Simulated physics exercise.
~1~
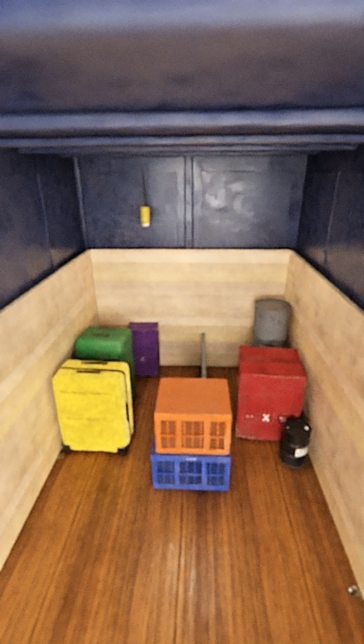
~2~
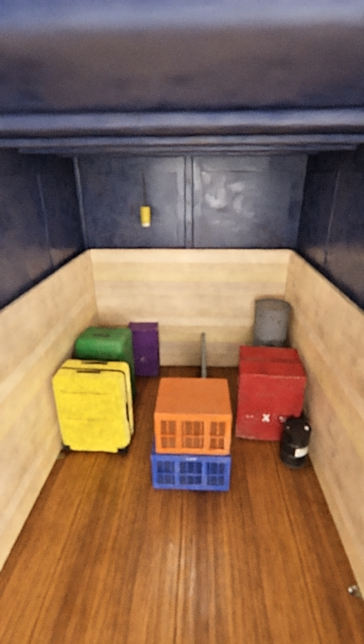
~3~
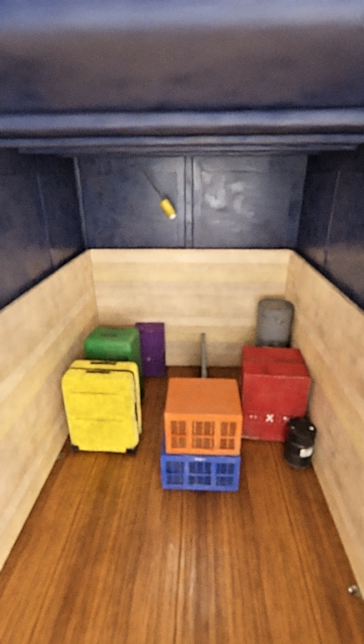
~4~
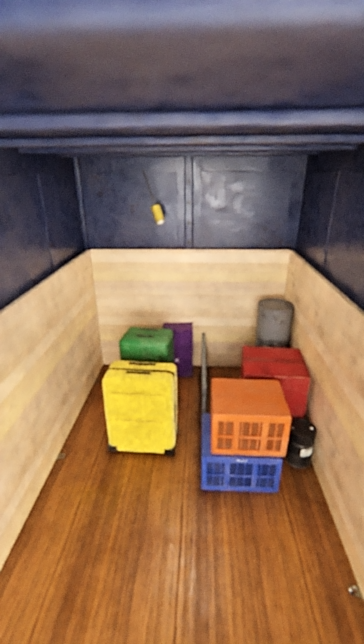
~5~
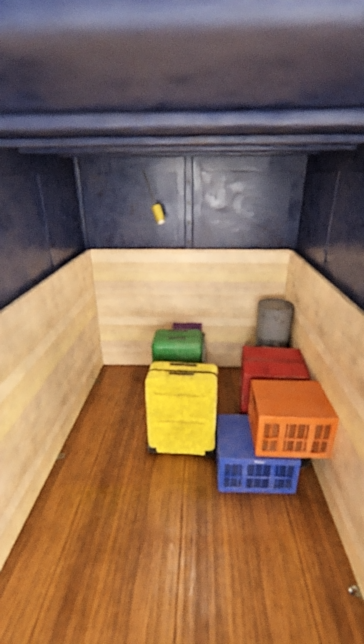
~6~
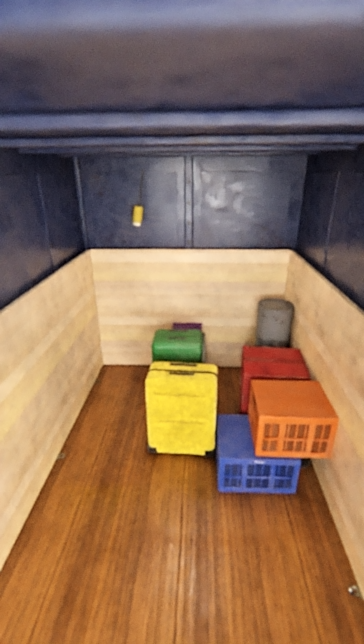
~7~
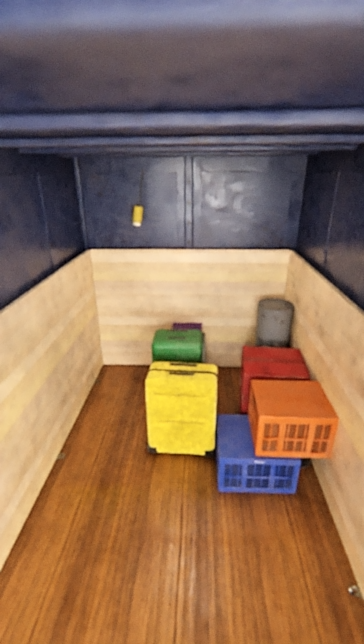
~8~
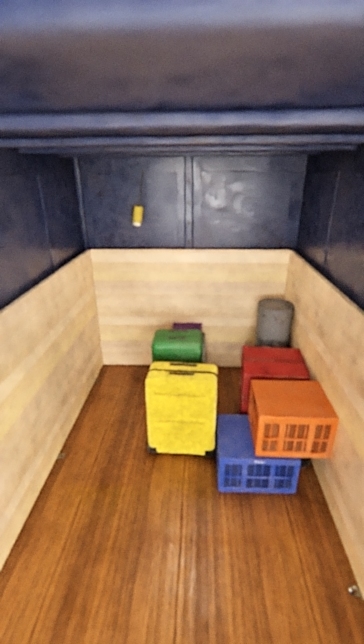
The yellow case and stacked crates slide right with other luggage, then stop, still upright.
